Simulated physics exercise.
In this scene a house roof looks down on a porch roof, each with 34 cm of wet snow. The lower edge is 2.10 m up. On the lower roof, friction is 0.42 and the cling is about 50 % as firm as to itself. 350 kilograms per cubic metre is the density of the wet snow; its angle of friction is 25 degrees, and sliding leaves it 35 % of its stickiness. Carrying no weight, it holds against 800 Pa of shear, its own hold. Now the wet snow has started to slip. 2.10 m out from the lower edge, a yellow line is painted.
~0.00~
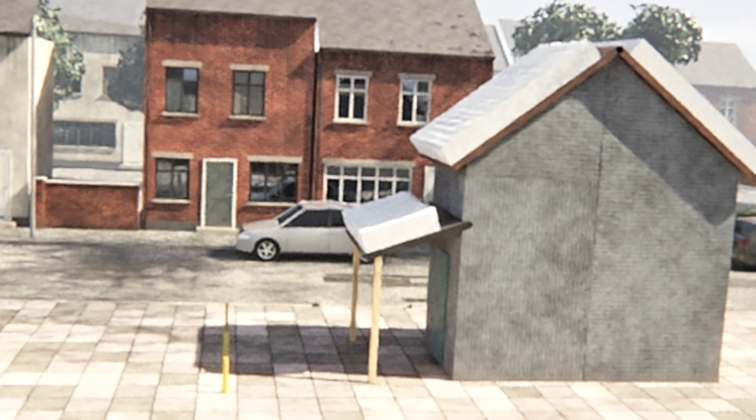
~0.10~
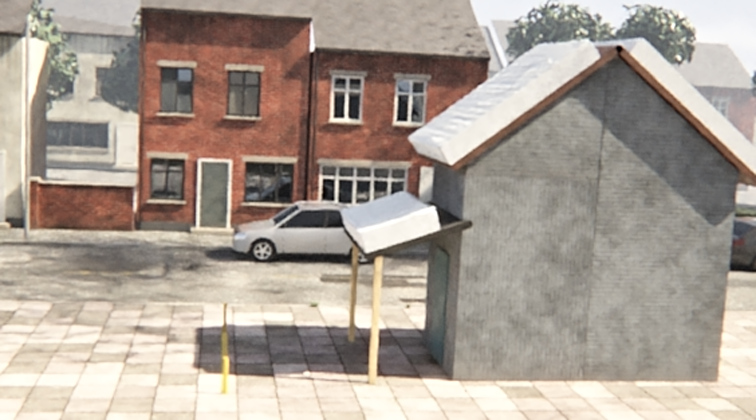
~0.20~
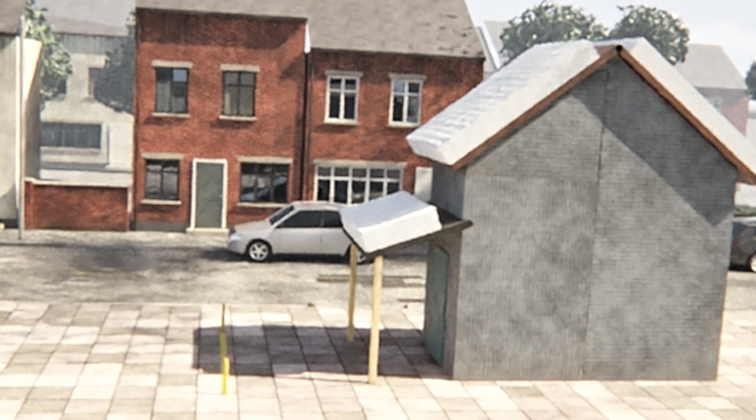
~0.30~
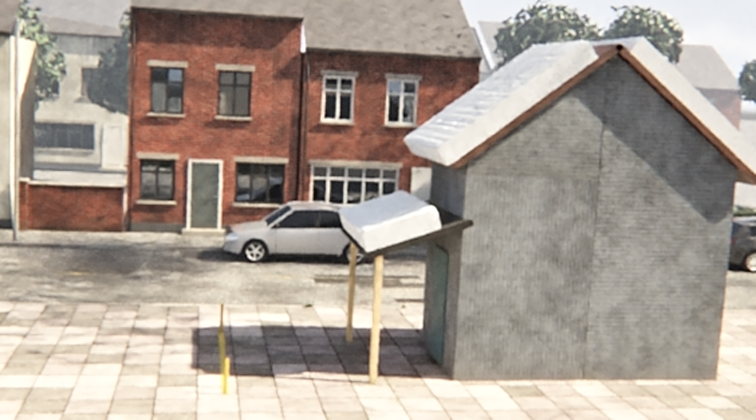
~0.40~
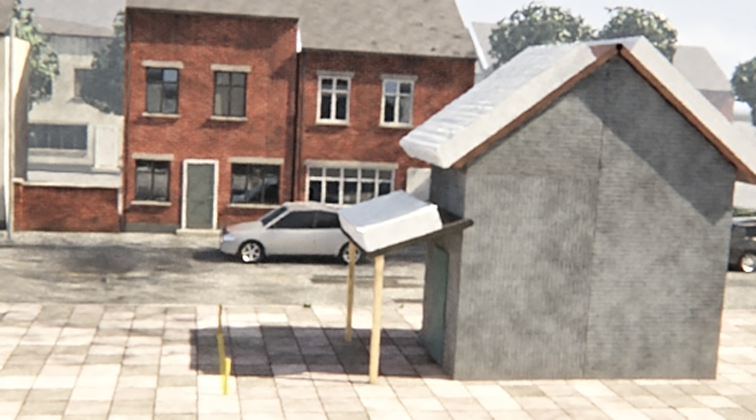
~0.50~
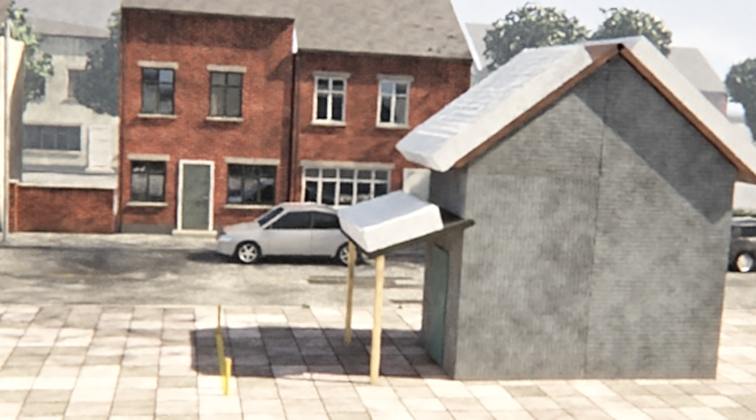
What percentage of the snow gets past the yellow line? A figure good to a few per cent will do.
I would put it near 19 percent.
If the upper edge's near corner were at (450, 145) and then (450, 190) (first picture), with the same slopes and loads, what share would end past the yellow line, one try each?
Roughly 30 per cent first and 2 per cent second.
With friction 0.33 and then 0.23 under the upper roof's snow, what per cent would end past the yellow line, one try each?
First some 30 %, after that some 35 %.
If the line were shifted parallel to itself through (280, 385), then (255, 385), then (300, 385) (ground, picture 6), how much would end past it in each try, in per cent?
Respectively about 45 in a hundred, 30 in a hundred and 55 in a hundred.
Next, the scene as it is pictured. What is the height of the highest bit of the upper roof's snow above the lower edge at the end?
Looks like around 0.8 m above that edge.
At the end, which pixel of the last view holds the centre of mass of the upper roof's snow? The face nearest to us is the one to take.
Approximately at pixel (269, 358).
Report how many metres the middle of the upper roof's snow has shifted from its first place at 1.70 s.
I'd say close to 2.2 m.
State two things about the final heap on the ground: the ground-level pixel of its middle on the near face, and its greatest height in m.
It sits close to (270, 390), some 0.5 m high.
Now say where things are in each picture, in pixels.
In the first picture, leading edge of the wet snow at (452, 144).
In the second picture, leading edge of the wet snow at (451, 143), its middle shifted 8 mm.
In the third picture, leading edge of the wet snow at (450, 144), its middle shifted 3.1 cm, 1 % of it past the upper edge, in one piece.
In the fourth picture, leading edge of the wet snow at (449, 144), its middle shifted 7.1 cm, 2 % of it past the upper edge, in one piece.
In the fifth picture, leading edge of the wet snow at (446, 144), its middle shifted 13 cm, 5 % of it past the upper edge, in one piece.
In the sixth picture, leading edge of the wet snow at (443, 146), its middle shifted 21 cm, 7 % of it past the upper edge, in one piece.
After 1.05 s, none is below the lower edge and 0 % is past the line.
After 1.70 s, none is below the lower edge and 0 % is past the line.
After 2.35 s, 46 % is below the lower edge and 0 % is past the line.
After 3.00 s, 77 % is below the lower edge and 18 % is past the line.
After 4.50 s, at the end, 80 % is below the lower edge and 19 % is past the line.
